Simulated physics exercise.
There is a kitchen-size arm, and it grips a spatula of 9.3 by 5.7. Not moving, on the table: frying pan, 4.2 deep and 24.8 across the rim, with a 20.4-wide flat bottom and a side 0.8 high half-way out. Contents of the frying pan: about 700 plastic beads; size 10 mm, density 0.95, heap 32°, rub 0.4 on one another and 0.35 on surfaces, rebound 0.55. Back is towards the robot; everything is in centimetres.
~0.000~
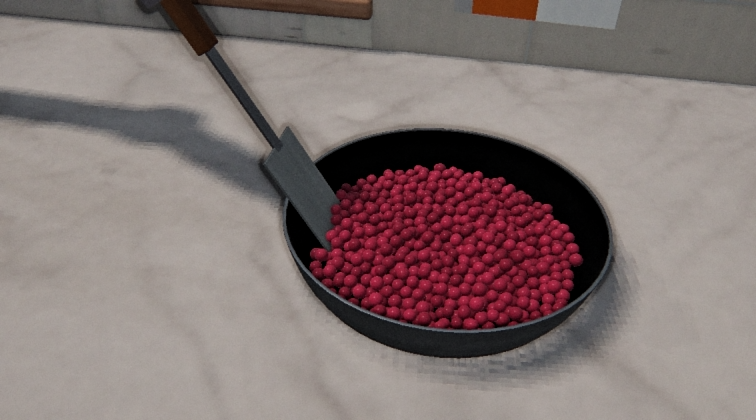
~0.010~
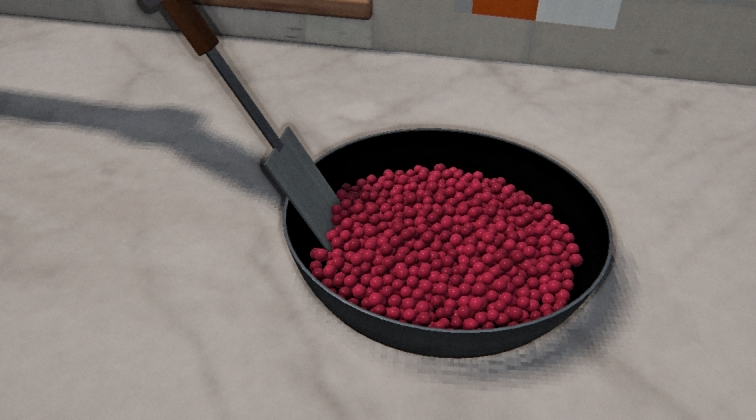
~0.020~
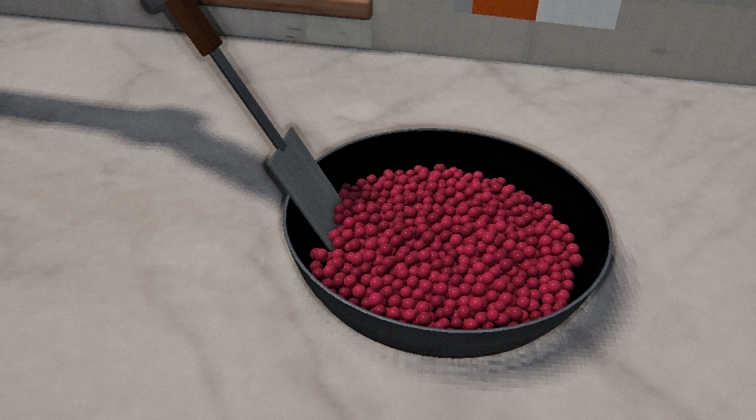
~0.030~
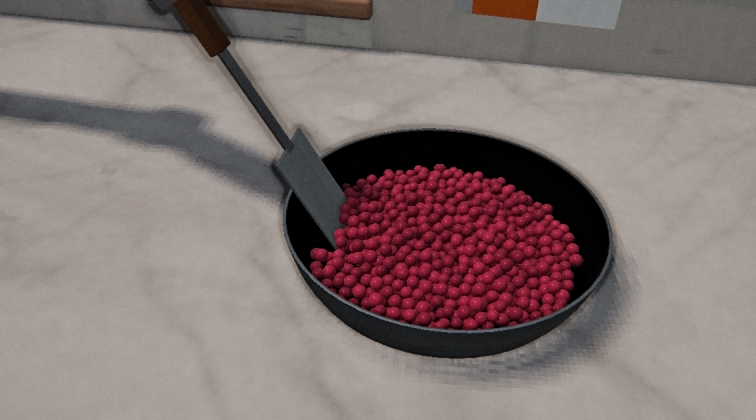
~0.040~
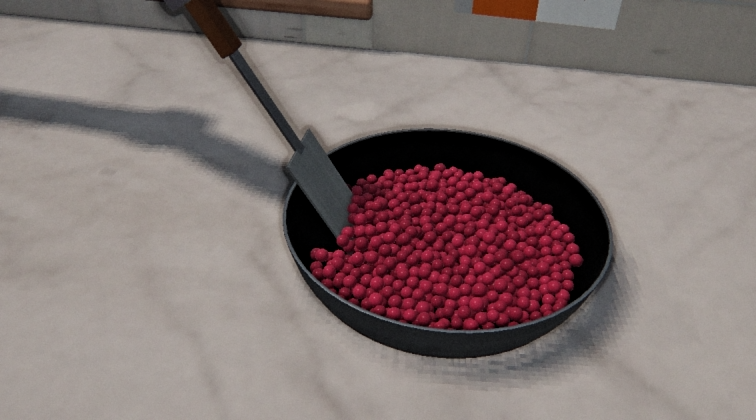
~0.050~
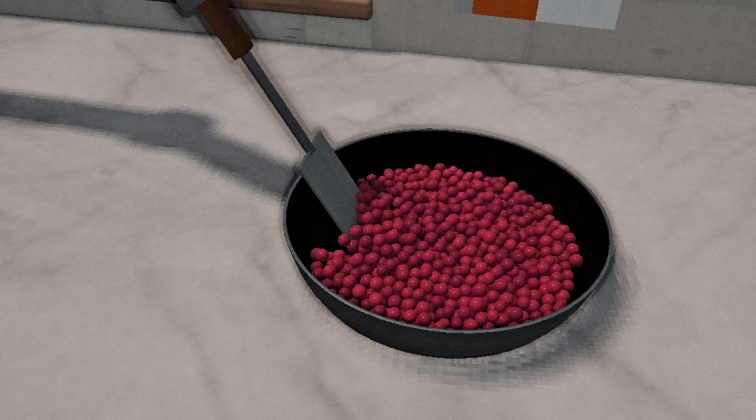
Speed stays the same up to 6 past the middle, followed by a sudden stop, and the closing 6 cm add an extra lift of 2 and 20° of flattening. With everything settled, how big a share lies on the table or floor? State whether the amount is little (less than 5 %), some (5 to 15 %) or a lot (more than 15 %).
The amount is little, less than 5 %.
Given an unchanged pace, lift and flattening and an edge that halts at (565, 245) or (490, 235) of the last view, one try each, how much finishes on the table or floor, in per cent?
About 10 and 0 per cent.
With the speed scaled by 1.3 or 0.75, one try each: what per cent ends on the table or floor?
Try one about 5 %, try two about 0 %.
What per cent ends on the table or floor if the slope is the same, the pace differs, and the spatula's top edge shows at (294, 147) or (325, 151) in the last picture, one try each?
Near 0 per cent in the first try and near 5 per cent in the second.
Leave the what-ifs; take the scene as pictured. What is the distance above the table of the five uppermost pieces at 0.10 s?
They are near 5 cm up.
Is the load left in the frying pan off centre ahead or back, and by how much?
About 3.0 centimetres ahead.
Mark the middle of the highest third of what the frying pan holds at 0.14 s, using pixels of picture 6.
The middle sits at approx. (478, 232).
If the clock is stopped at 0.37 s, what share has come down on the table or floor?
2 per cent.
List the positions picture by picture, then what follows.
The first frame shows the spatula top edge at (276, 144), sloping 59°; upper third of the load around (436, 231), from x 315 to 575, top at y 170; 702 in the frying pan.
The second frame shows the spatula top edge at (277, 144), sloping 59°; upper third of the load around (436, 232), from x 315 to 575, top at y 170.
The third frame shows the spatula top edge at (280, 145), sloping 59°; upper third of the load around (436, 230), from x 315 to 575, top at y 170.
The fourth frame shows the spatula top edge at (288, 146), sloping 59°; upper third of the load around (434, 230), from x 315 to 575, top at y 170.
The fifth frame shows the spatula top edge at (298, 147), sloping 59°; upper third of the load around (429, 228), from x 315 to 575, top at y 170.
The sixth frame shows the spatula top edge at (309, 149), sloping 59°; upper third of the load around (428, 229), from x 315 to 575, top at y 170; 702 in the frying pan.
After 0.10 s, sloping 59°, highest piece 5 above the table; 702 in the frying pan.
After 0.14 s, sloping 52°, highest piece 6 above the table; 702 in the frying pan.
After 0.37 s, sloping 39°, highest piece 5 above the table; 693 in the frying pan, 9 on the table or floor.
After 1.42 s, sloping 39°, highest piece 5 above the table; 692 in the frying pan, 10 on the table or floor.
In the end, 692 in the frying pan, 10 on the table or floor. That is 1 % on the table or floor.
